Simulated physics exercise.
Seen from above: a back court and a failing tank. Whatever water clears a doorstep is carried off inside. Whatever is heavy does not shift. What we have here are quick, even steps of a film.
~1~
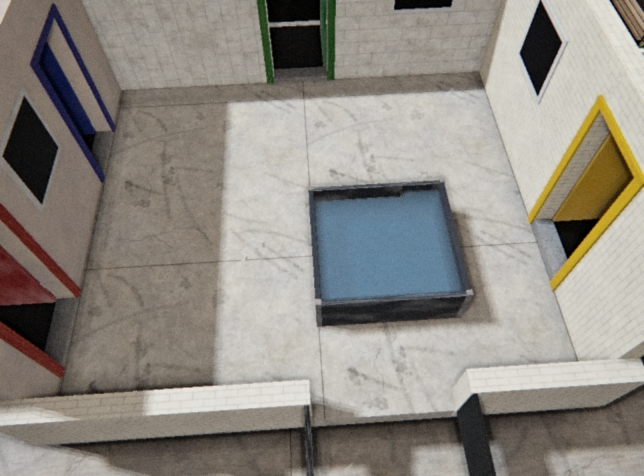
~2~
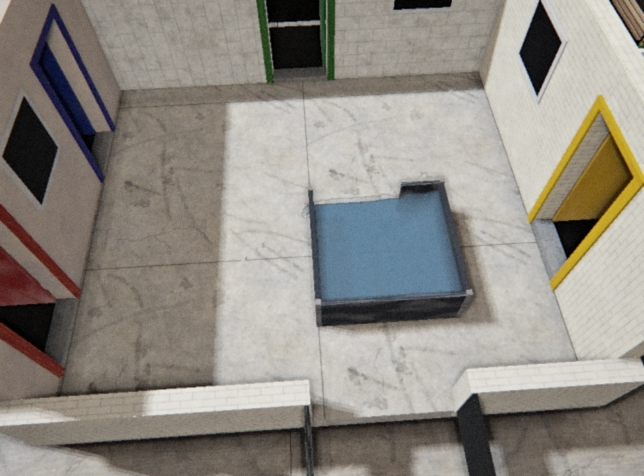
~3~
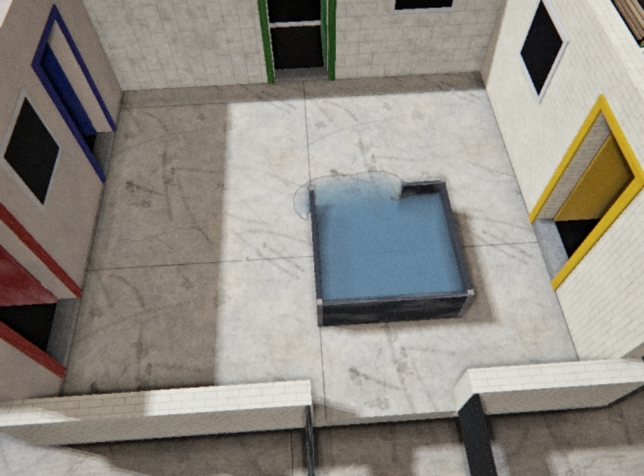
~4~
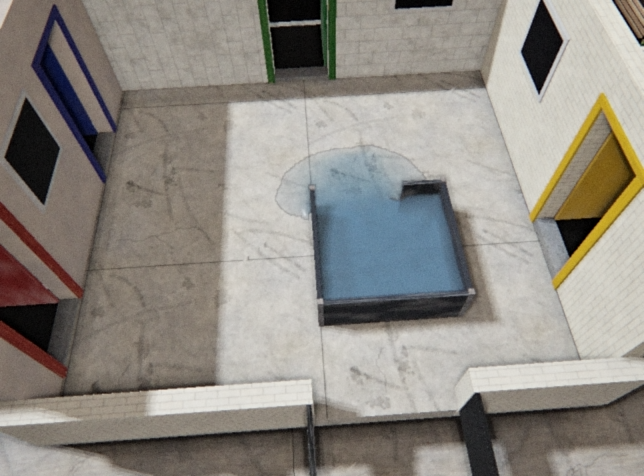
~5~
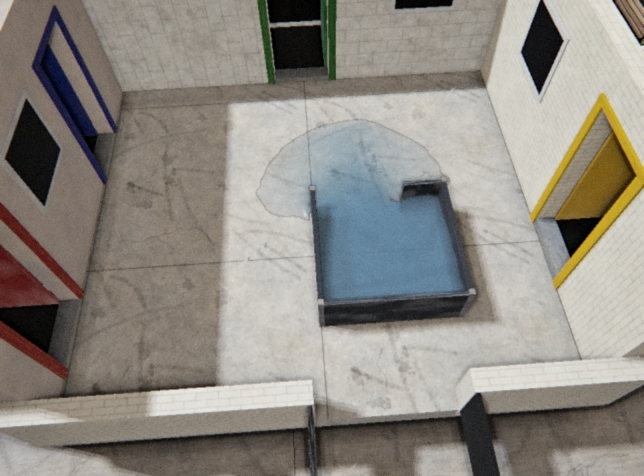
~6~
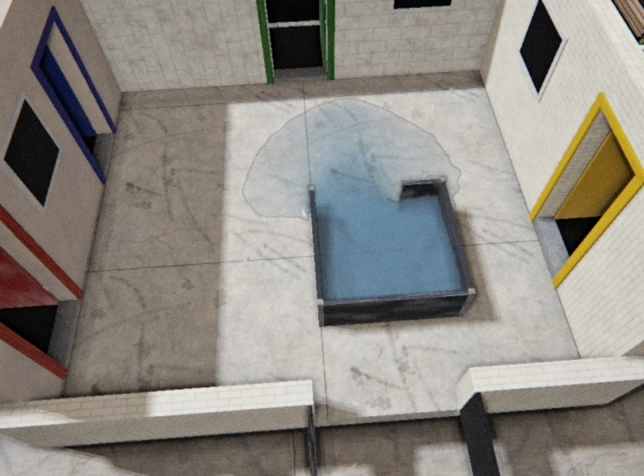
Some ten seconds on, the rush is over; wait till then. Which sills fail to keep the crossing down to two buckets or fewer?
The red door keeps it down; the blue door fails to; the green door fails to; the yellow door keeps it down.
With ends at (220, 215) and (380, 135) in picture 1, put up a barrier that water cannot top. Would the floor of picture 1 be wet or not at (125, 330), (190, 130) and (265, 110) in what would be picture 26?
Point by point: First submerged, second not reached, third not reached.
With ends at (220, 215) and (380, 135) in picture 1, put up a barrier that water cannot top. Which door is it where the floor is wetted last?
Last comes the blue-painted one.
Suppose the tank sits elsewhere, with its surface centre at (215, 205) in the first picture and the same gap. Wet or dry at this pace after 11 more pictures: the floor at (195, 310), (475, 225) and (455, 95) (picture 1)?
The first spot ends up left untouched, the second left untouched and the third left untouched.
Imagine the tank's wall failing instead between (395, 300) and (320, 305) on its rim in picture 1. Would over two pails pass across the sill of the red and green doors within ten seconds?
Briefly, the red one crosses the line and the green one remains below the line.
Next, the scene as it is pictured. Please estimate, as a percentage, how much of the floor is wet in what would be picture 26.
I make it 45 per cent.
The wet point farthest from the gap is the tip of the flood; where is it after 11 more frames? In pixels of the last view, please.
Close to (144, 93).
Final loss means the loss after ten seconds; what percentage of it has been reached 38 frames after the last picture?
Share gone by then: About 85 %.
A moment on, water covers 30 % of the floor; the red door not reached, the blue door not reached, the green door under two buckets in, the yellow door not reached.
Next, water covers 35 % of the floor; the red door not reached, the blue door not reached, the green door far over two buckets in, the yellow door not reached.
Then, water covers 45 % of the floor; the red door not reached, the blue door wet at the sill, nothing in, the green door far over two buckets in, the yellow door not reached.
Later, water covers 75 % of the floor; the red door wet at the sill, nothing in, the blue door over two buckets in, the green door far over two buckets in, the yellow door wet at the sill, nothing in.
In the end, water covers 95 % of the floor; the red door wet at the sill, nothing in, the blue door over two buckets in, the green door far over two buckets in, the yellow door wet at the sill, nothing in.
